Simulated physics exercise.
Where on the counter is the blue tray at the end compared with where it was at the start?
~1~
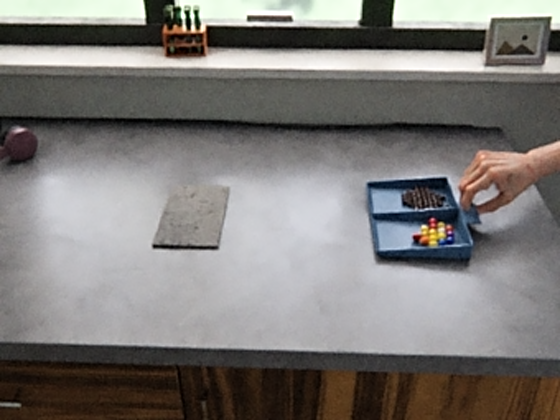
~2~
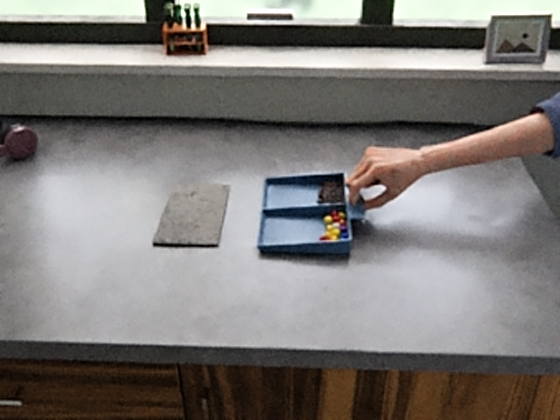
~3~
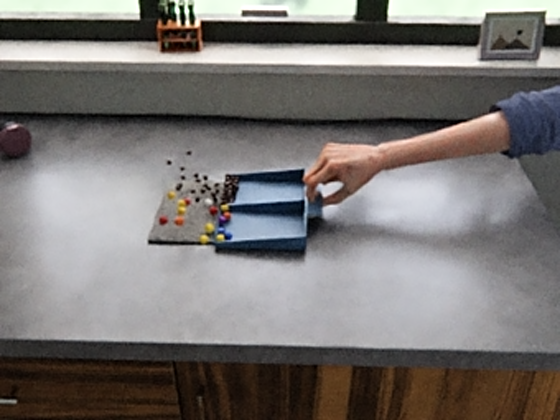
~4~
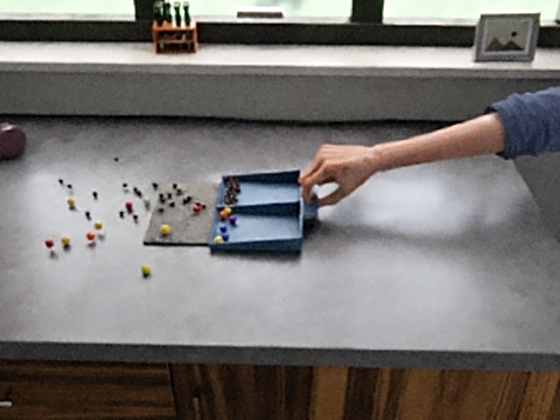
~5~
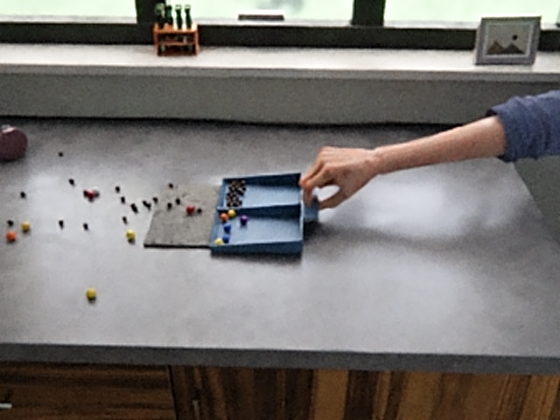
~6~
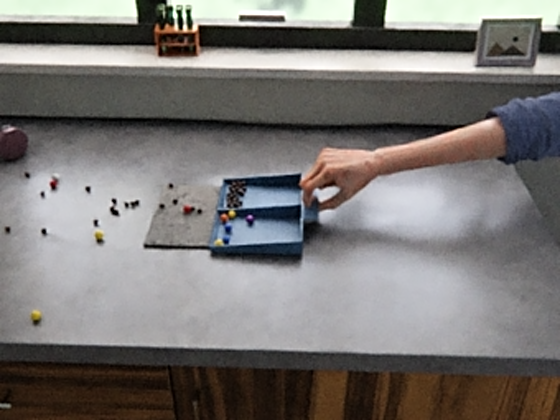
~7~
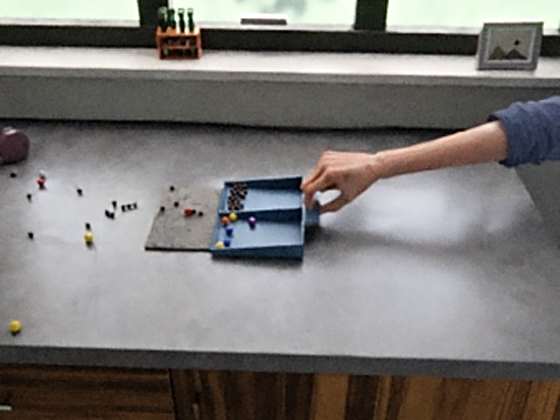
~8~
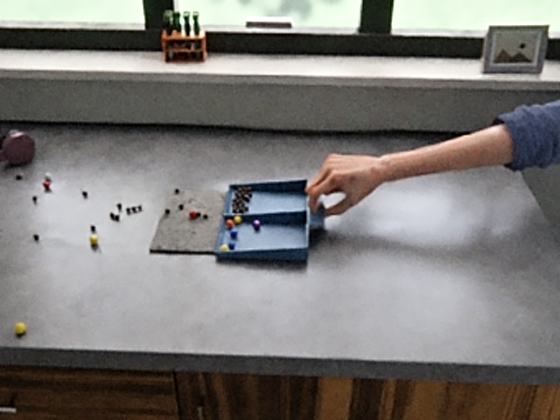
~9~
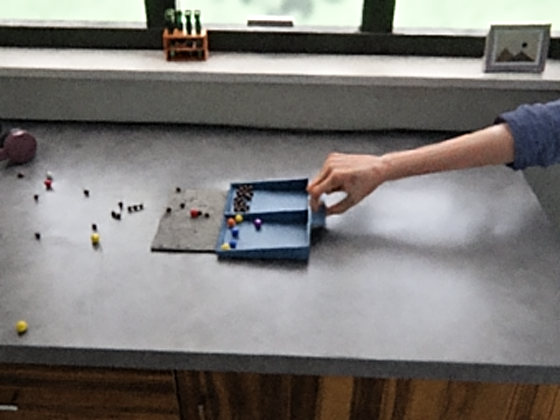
At the start the tray sits on the right side of the counter, well apart from the gray slab. By the end it is farther left, near the middle and up against the slab's right edge.
Blue divided tray pushed left by a hand, stopping at a gray slab as colorful beads and dark bits partly spill out.
